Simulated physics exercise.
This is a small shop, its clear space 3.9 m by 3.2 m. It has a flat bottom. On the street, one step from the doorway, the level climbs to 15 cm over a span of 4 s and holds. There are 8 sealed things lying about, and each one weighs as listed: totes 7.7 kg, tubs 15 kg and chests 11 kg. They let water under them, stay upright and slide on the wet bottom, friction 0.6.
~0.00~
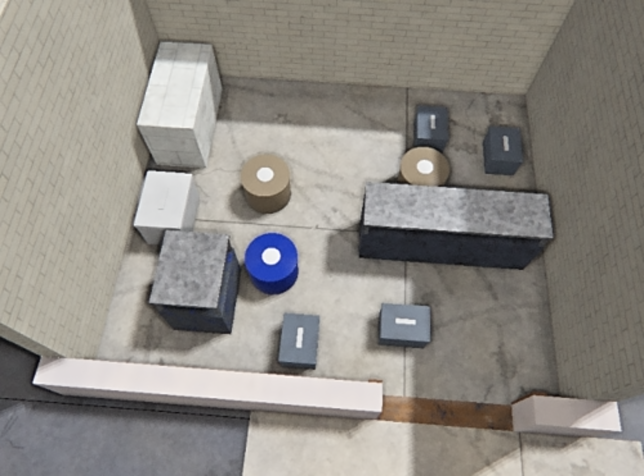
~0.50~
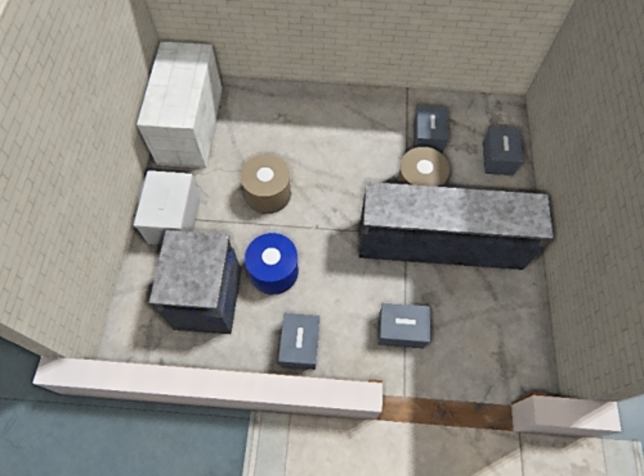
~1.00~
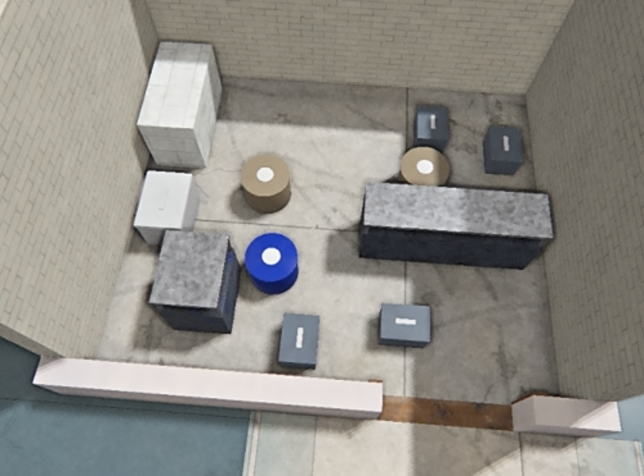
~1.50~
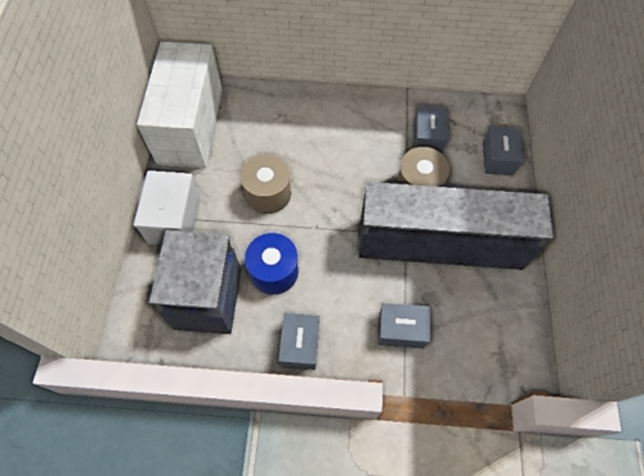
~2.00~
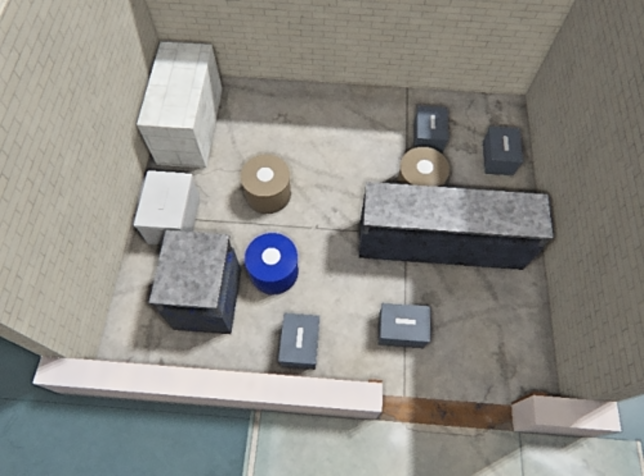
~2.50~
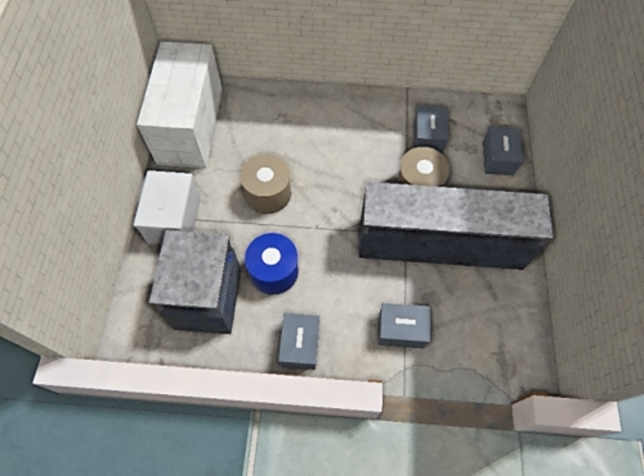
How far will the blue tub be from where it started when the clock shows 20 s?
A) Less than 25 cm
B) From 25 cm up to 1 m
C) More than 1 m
(C) More than 1 m.
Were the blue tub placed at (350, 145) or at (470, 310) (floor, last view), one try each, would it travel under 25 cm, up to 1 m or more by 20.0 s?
Run 1 - short shift; run 2 - in place.
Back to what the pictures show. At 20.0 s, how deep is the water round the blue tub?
I'd put it at about 12 cm.
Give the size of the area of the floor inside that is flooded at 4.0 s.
About 2.0 m2.
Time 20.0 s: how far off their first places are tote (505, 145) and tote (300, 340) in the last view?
In turn: 30 cm, 200 cm.
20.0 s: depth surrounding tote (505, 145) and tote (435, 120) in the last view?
Around 11 cm and 12 cm.
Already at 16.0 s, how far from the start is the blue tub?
Around 150 cm from the start by that time.
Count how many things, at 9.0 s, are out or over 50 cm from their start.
I count 1.
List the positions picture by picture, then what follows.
The blue tub at (271, 257) rests on the ground; water covers 0.0 m2; 0 of 8 have shifted, in the first picture.
The blue tub at (271, 257), on the bottom; 0.0 m2 under water; 0 of 8 have shifted, in the second picture.
The blue tub at (271, 257) rests on the ground; 0.0 m2 under water; 0 of 8 have shifted, in the third picture.
The blue tub at (271, 257), on the bottom; water covers 0.0 m2; 0 of 8 have shifted, in the fourth picture.
The blue tub at (271, 257) rests on the ground; 0.0 m2 under water; 0 of 8 have shifted, in the fifth picture.
The blue tub at (271, 257) rests on the ground; 0.2 m2 under water; 0 of 8 have shifted, in the sixth picture.
After 4.0 s the blue tub is near (271, 257), 0.0 m from its start, aground; 0 afloat.
After 9.0 s the blue tub is near (260, 243), 0.2 m from its start, aground; 1 afloat.
After 16.0 s the blue tub is near (265, 105), 1.6 m from its start, afloat; 6 afloat.
After 20.0 s the blue tub is near (451, 166), 1.8 m from its start, afloat; 8 afloat.
